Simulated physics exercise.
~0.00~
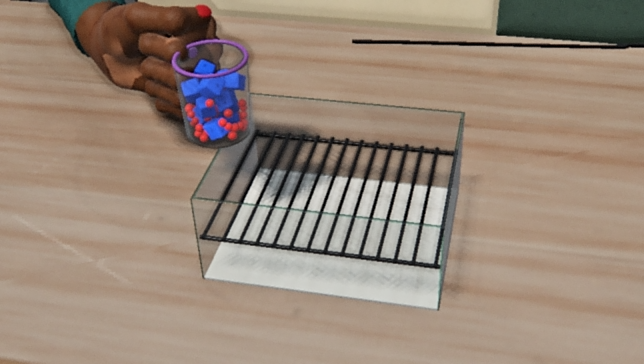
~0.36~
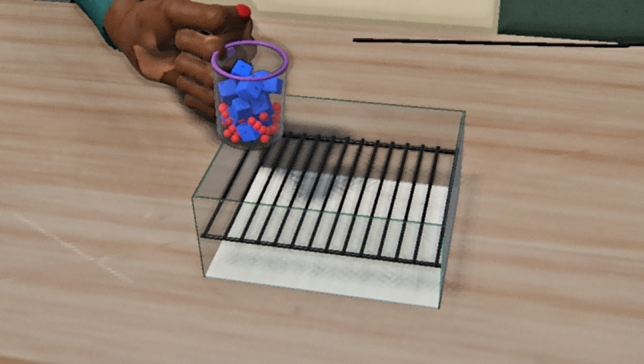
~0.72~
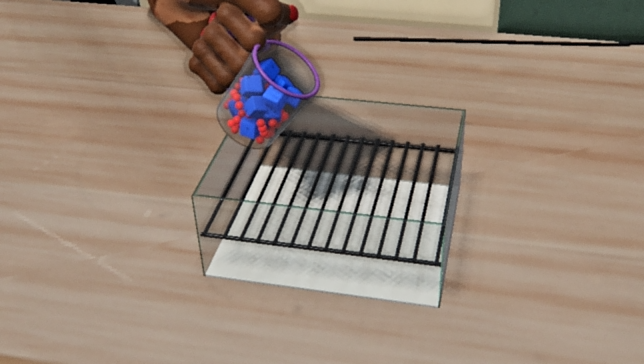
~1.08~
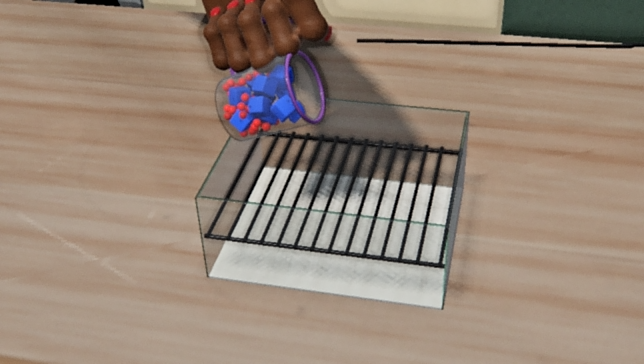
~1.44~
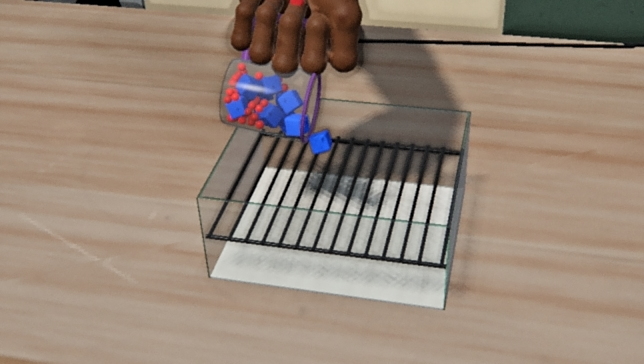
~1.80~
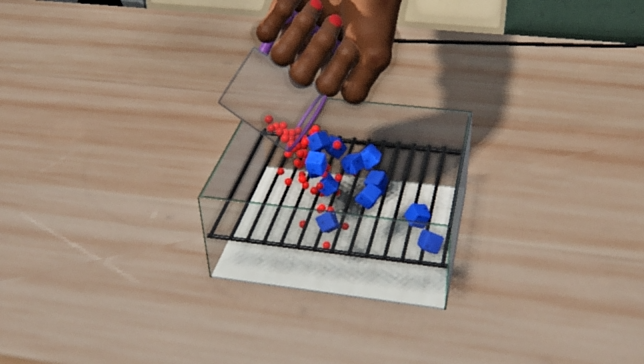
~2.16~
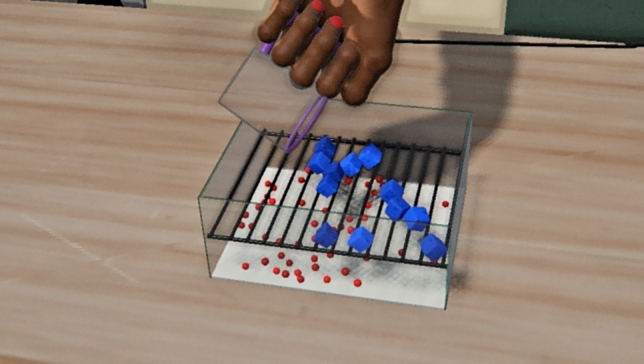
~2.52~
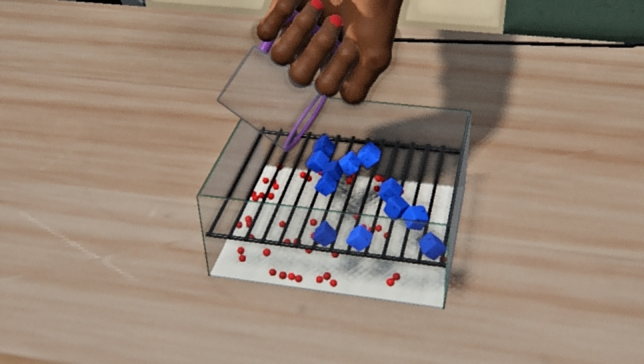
A tilted cup spills blue cubes that stay on the wires and red beads that fall through.
